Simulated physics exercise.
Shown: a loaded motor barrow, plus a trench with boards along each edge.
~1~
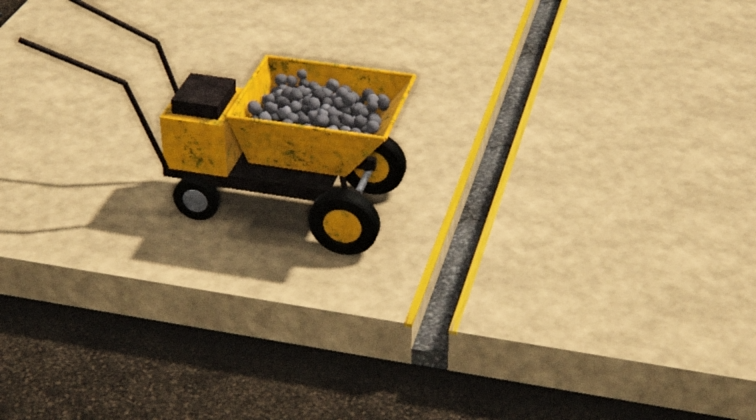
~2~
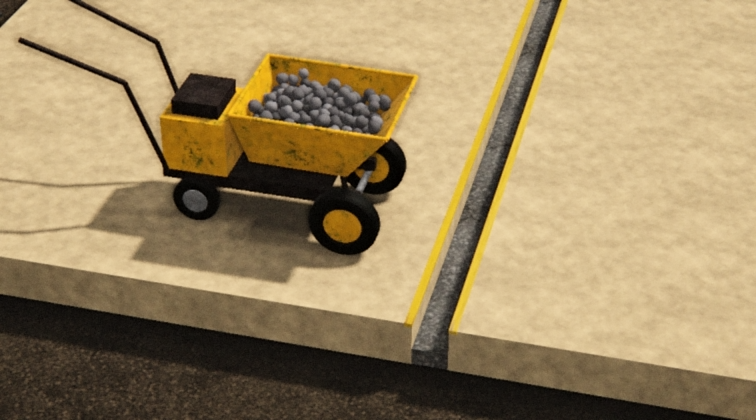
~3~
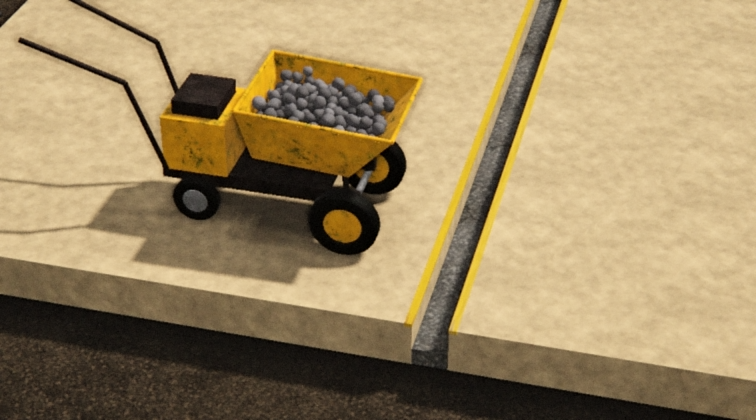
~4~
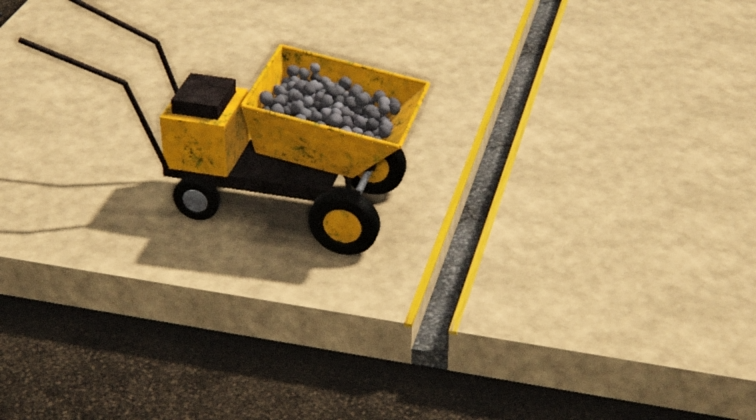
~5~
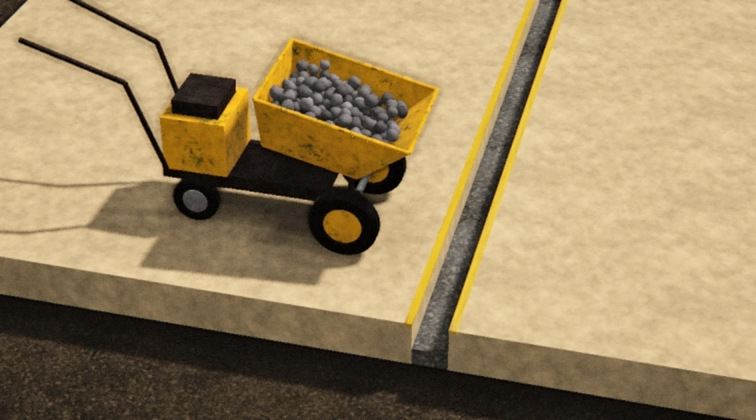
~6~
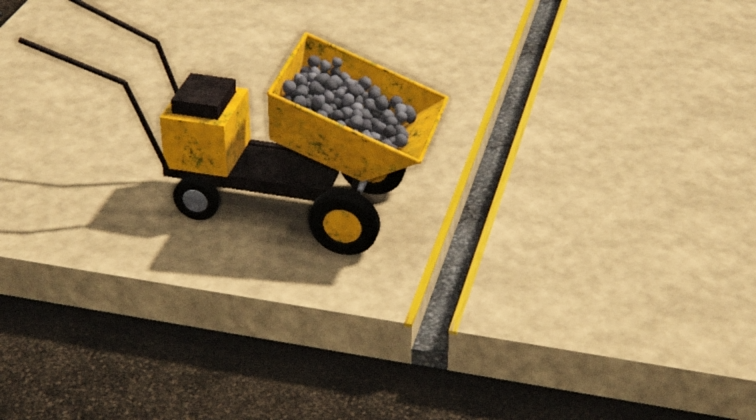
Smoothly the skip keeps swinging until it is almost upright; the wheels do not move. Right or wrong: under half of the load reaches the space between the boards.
Right.
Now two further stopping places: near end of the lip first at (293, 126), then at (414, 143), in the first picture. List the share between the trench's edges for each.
That works out to 30 per cent for the first position and 0 per cent for the second.
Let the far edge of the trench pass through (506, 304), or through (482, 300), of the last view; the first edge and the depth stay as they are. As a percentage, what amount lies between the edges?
First one: 90 per cent; second one: 50 per cent.
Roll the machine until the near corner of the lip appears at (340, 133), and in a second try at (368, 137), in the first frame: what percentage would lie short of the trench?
About 10 per cent first, about 0 per cent second.
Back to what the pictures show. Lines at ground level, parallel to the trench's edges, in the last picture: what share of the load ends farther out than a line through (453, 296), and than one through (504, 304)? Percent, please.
Estimate, first then second: 70 %, 40 %.
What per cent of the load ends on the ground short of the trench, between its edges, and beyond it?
Short near 0; between near 15; beyond near 65.
Shortly afterwards, skip tipped steeply; the whole lot in the skip.
Next, skip tipped right over; the bulk in the skip; only a few in or heaped over the trench; near a quarter beyond it; only a few falling.
Some moments later, skip tipped right over; near a quarter in the skip; a little in or heaped over the trench; near two thirds beyond it.
In the end, skip tipped right over; near a quarter in the skip; a little in or heaped over the trench; near two thirds beyond it.
